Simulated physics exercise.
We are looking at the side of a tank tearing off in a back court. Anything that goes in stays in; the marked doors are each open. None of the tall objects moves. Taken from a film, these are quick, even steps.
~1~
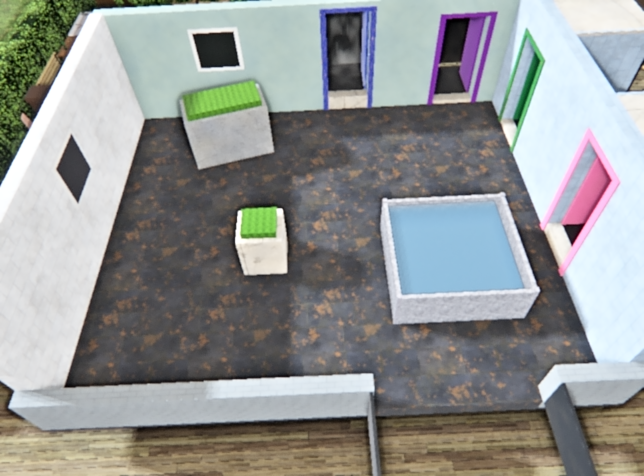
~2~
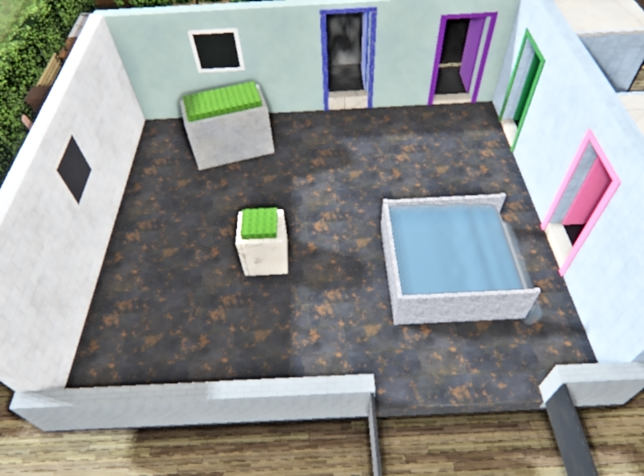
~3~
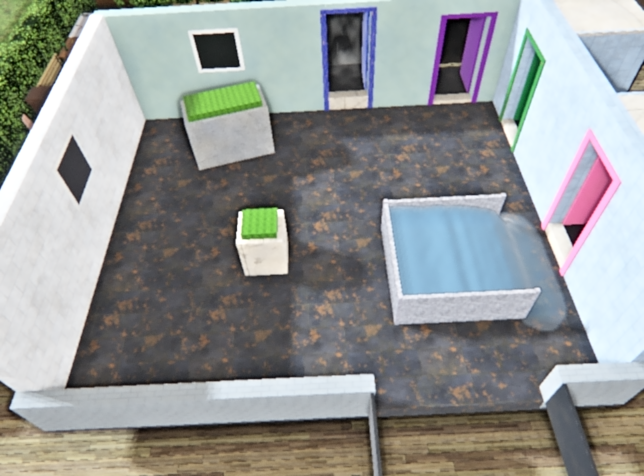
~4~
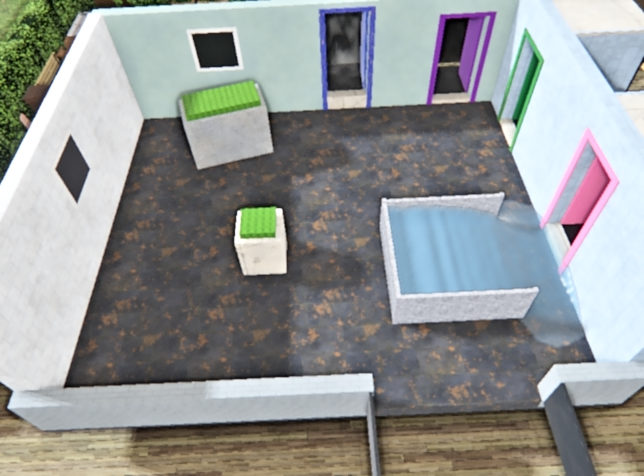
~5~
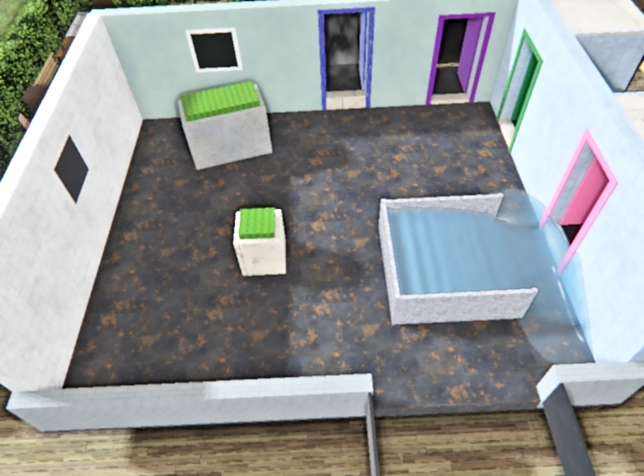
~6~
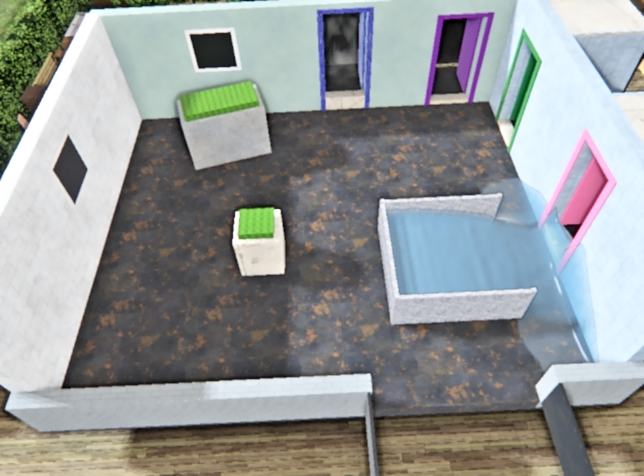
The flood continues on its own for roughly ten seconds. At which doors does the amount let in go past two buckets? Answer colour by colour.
At the end, the purple door exceeds the allowance there; the green door keeps inside the allowance there; the pink door exceeds the allowance there; the blue door keeps inside the allowance there.
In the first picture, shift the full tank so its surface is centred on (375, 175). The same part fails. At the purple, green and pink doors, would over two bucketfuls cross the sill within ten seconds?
Log: Purple door breaks the limit; green door breaks the limit; pink door breaks the limit.
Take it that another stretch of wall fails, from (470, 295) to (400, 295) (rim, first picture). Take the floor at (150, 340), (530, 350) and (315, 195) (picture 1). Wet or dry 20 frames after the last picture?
As listed: Wet, clear, no water.
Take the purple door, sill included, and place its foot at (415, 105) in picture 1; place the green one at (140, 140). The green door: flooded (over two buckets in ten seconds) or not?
Green does not overflow.
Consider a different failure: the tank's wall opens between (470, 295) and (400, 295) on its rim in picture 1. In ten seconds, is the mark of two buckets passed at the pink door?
Pink: Below the limit.
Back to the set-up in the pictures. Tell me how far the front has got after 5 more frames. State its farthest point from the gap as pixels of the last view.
Farthest reach: About (495, 126).
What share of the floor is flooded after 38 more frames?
About 60 percent.
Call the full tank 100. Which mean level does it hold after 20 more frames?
24 percent or so.
A moment on, water covers 10 % of the floor; the purple door not reached, the green door wet at the sill, nothing in, the pink door far over two buckets in, the blue door not reached.
Next, water covers 25 % of the floor; the purple door wet at the sill, nothing in, the green door wet at the sill, nothing in, the pink door far over two buckets in, the blue door not reached.
Then, water covers 40 % of the floor; the purple door over two buckets in, the green door wet at the sill, nothing in, the pink door far over two buckets in, the blue door wet at the sill, nothing in.
Later, water covers 60 % of the floor; the purple door far over two buckets in, the green door wet at the sill, nothing in, the pink door far over two buckets in, the blue door wet at the sill, nothing in.
In the end, water covers 90 % of the floor; the purple door far over two buckets in, the green door wet at the sill, nothing in, the pink door far over two buckets in, the blue door wet at the sill, nothing in.
